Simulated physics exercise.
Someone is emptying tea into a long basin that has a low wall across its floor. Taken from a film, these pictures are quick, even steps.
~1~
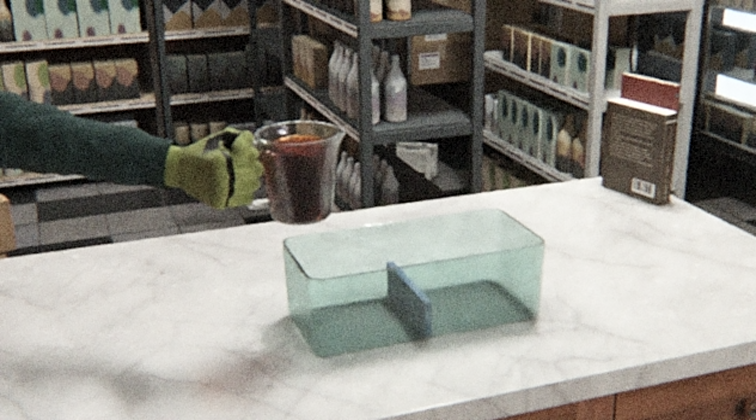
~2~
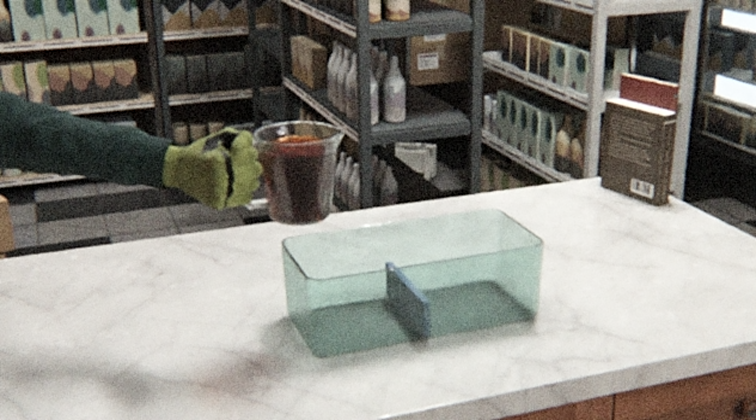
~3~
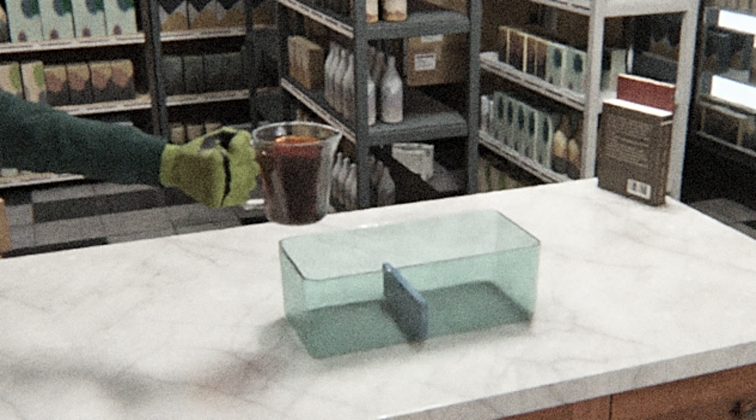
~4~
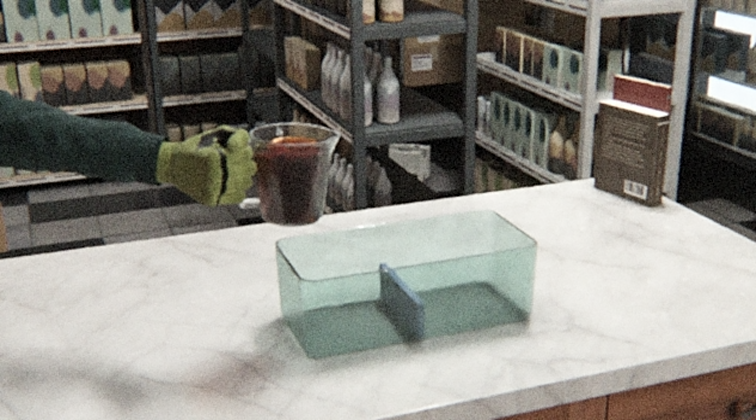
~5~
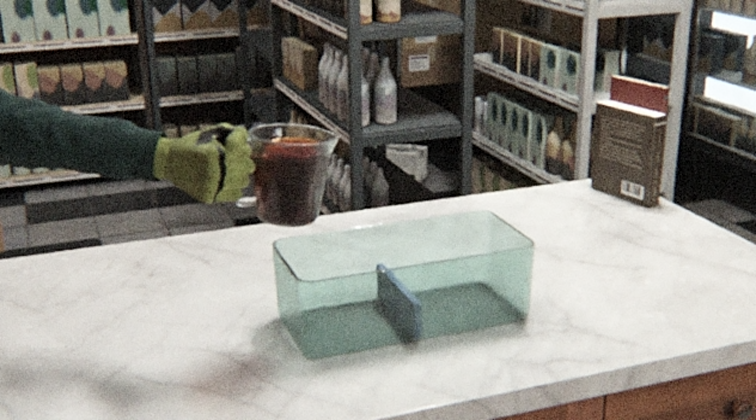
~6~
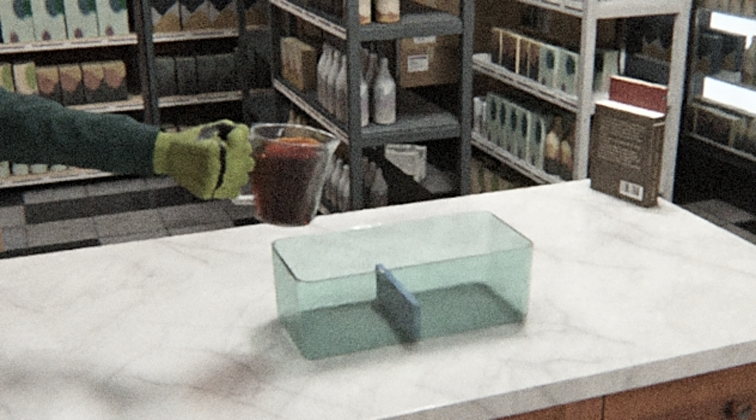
We see a green-gloved hand holding a clear cup of dark reddish-brown tea above a long, transparent green basin with a low blue wall across its floor. The cup stays nearly still, then tilts slightly to the right.
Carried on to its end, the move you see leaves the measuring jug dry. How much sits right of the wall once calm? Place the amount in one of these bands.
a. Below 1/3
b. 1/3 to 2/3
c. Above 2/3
The answer is a.
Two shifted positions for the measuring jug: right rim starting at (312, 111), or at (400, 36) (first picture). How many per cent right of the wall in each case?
Close to 5 in a hundred, and close to 95 in a hundred.
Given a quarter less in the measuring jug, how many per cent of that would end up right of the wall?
Close to 5 per cent, more or less.
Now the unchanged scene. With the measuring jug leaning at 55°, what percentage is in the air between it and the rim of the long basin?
About 15 per cent.
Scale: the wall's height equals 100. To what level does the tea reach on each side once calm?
Left part: 30 per cent, right part: 10 per cent.
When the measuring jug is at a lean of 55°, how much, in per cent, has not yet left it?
Near 80 in a hundred still remains.
A moment on, the measuring jug is tipped part way and 82 per cent is still to pour, 5 is left of the wall and 1 right of it.
Next, the measuring jug is tipped on its side and 31 per cent is still to pour, 30 is left of the wall and 24 right of it.
Then the measuring jug is tipped on its side and 2 per cent is still to pour, 70 is left of the wall and 26 right of it.
Later the measuring jug is tipped on its side and 0 per cent is still to pour, 73 is left of the wall and 26 right of it.
At rest 73 per cent lies left of the wall, 26 right of it and 1 outside.
